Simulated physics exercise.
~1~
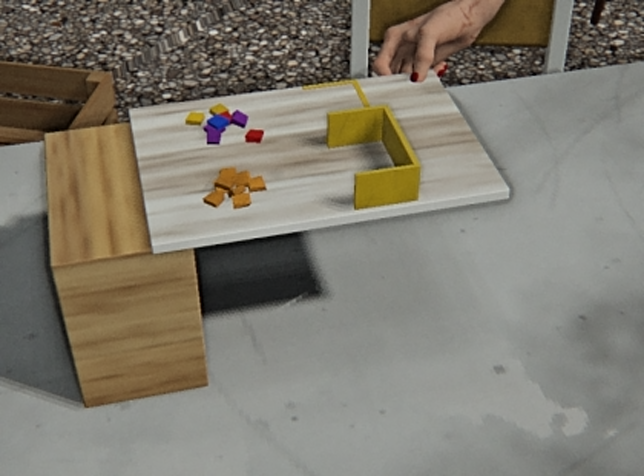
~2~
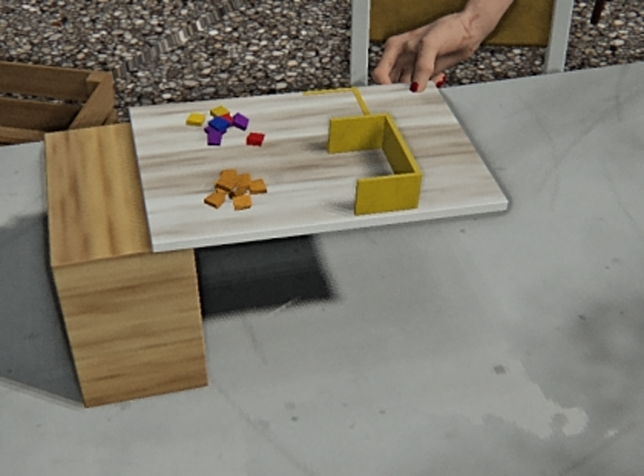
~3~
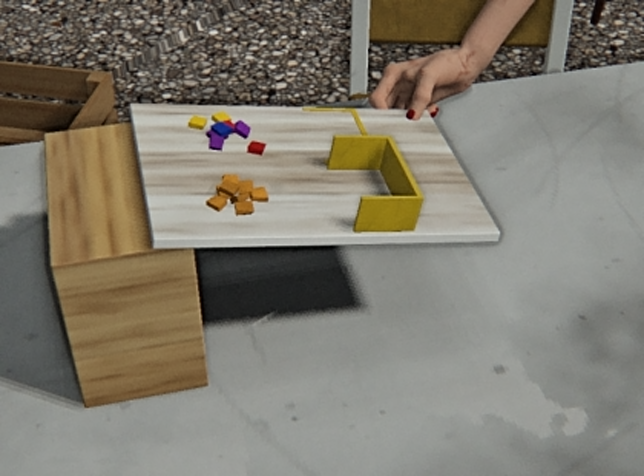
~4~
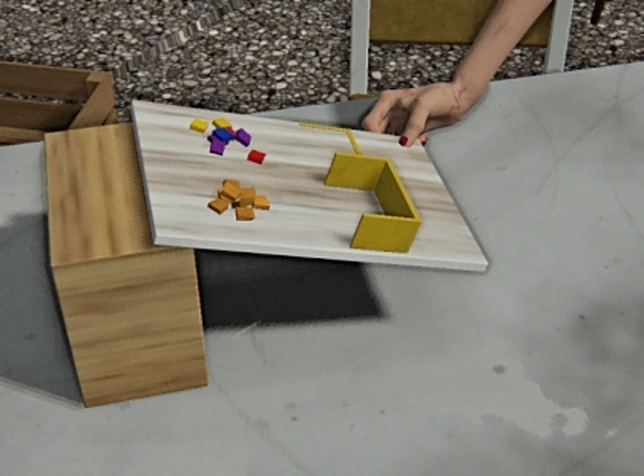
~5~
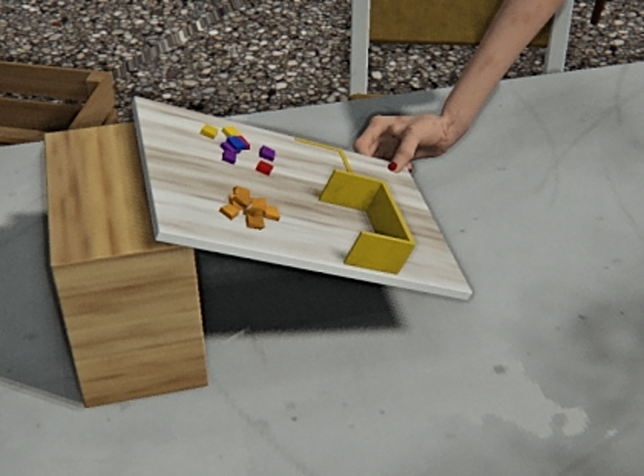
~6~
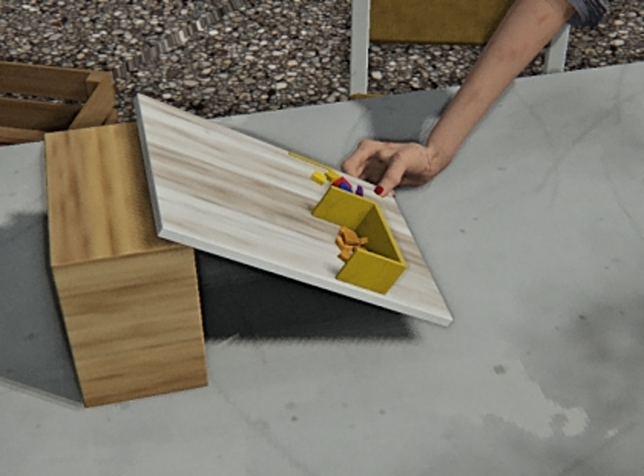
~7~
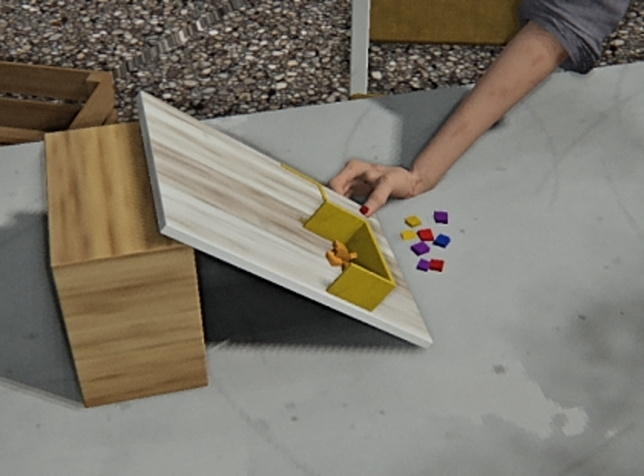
A hand lowered the free end of a board propped on a wooden block until two heaps of small pieces slid down it; the orange ones gathered behind a yellow barrier, while the mixed-colour ones went past theirs and ended up scattered on the table.
